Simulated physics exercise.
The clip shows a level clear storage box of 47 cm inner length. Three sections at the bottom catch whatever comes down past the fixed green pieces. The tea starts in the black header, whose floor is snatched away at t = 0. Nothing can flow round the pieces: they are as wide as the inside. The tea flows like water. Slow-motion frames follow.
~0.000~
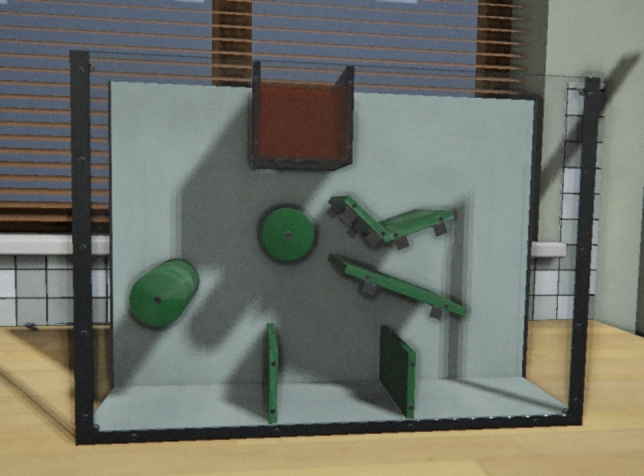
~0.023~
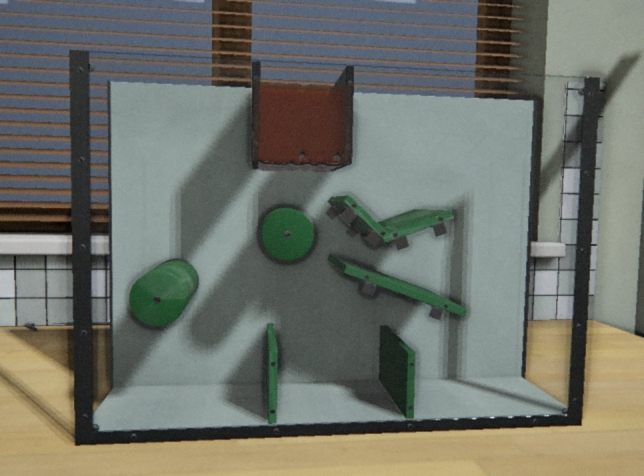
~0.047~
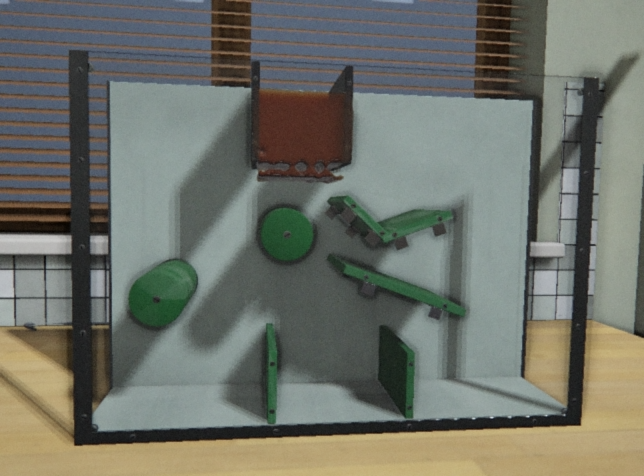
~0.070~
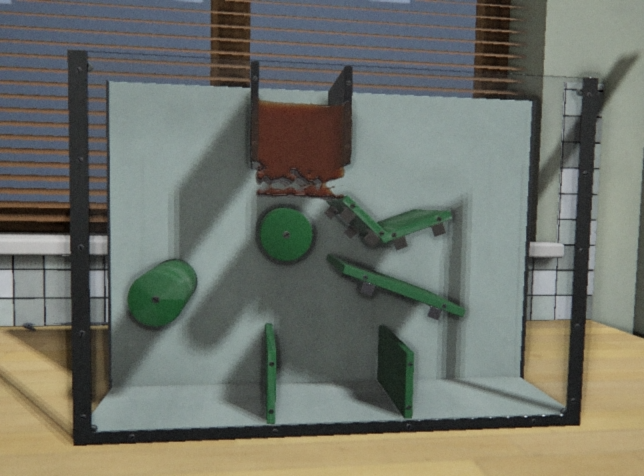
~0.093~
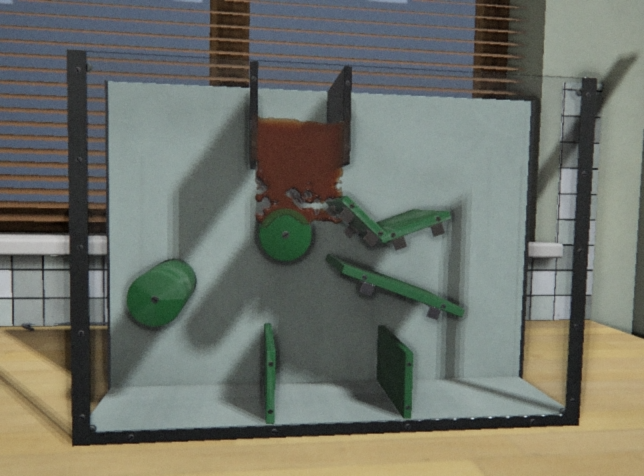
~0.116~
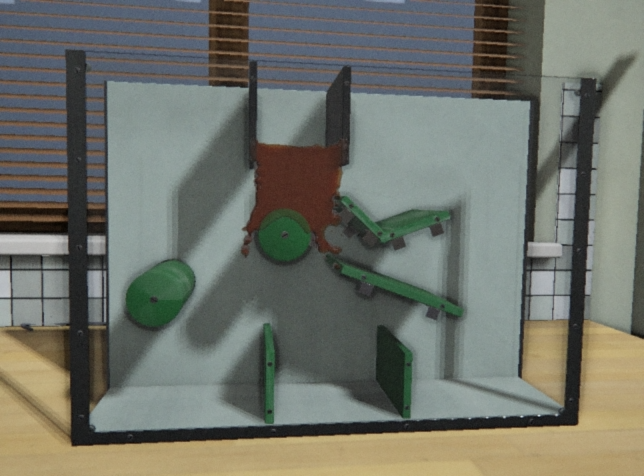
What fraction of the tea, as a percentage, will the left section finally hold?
Close to 35 per cent of it.
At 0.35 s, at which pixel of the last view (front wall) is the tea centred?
Near (310, 370).
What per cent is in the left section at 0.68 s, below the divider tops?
Some 36 per cent.
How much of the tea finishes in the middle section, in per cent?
Near 48 in a hundred.
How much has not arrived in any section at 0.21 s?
Near 65 in a hundred.
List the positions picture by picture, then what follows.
In the first picture, bottom of the tea (331, 157); top (317, 86); the piece under the header is centred near (288, 235); divider tops at (274, 353) and (412, 354).
In the second picture, bottom of the tea (265, 162); top (306, 86).
In the third picture, bottom of the tea (282, 176); top (340, 94).
In the fourth picture, bottom of the tea (281, 195); top (269, 103); below the header it spans (259, 190) to (342, 177).
In the fifth picture, bottom of the tea (338, 222); top (266, 121); below the header it spans (258, 166) to (342, 196).
In the sixth picture, bottom of the tea (247, 253); top (333, 146); below the header it spans (244, 266) to (340, 221).
By 0.21 s the sections hold 10, 23 and 0 per cent, with 67 still above them.
By 0.35 s the sections hold 29, 39 and 11 per cent, with 20 still above them.
By 0.68 s the sections hold 35, 48 and 14 per cent, with 3 still above them.
At rest it is 36 per cent left, 48 middle, 15 right.
